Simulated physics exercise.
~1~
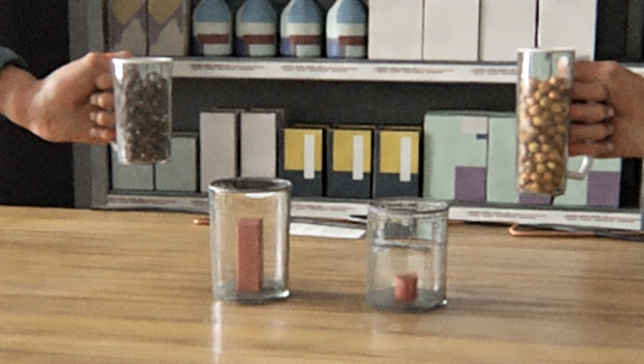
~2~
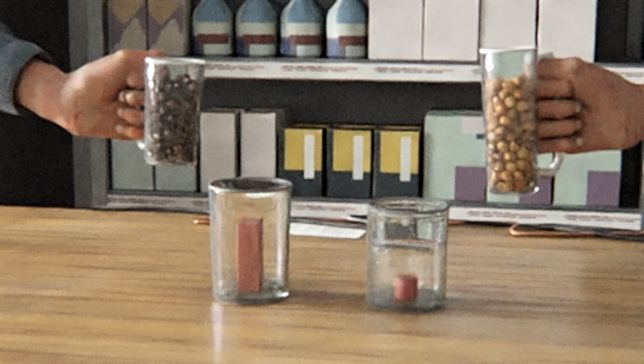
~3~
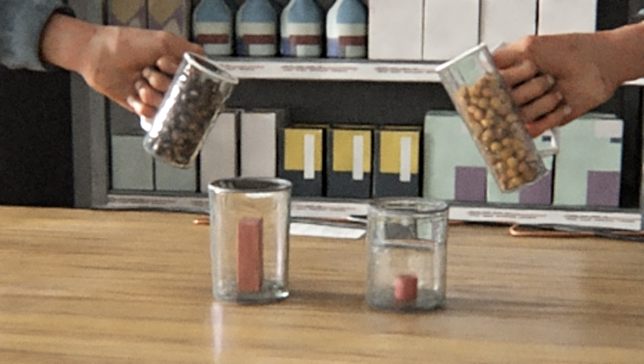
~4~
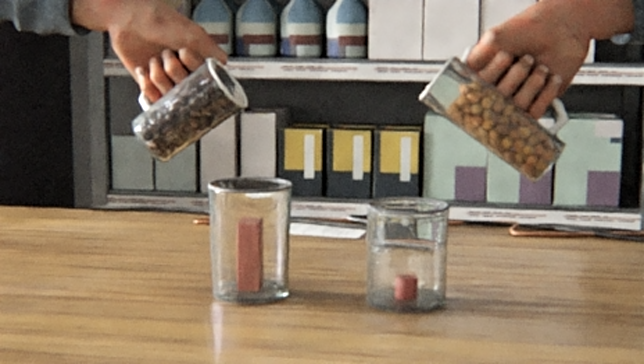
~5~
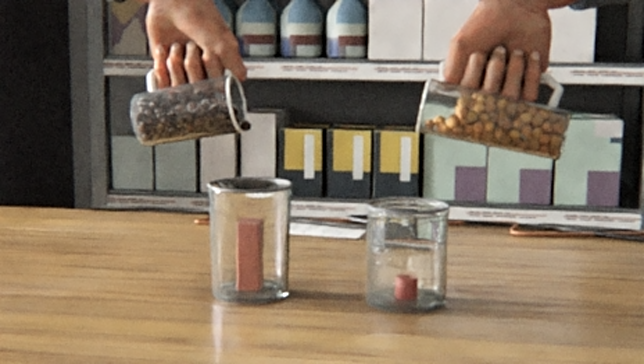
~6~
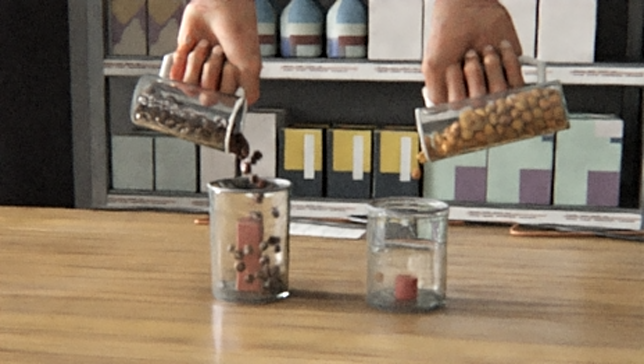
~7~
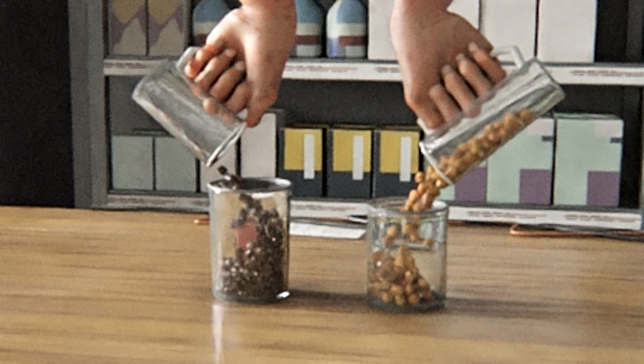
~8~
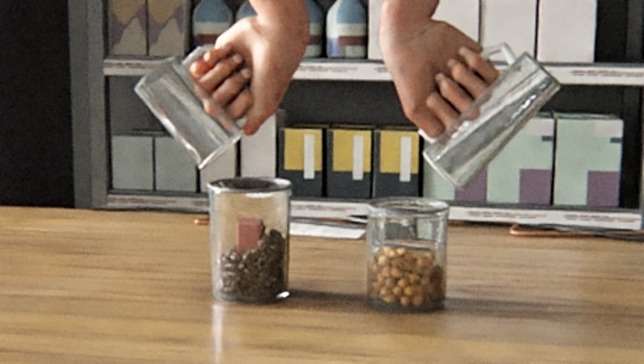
Two hands tipping cups of dark and tan beads into glasses, leaving the left red block showing and covering the right one.
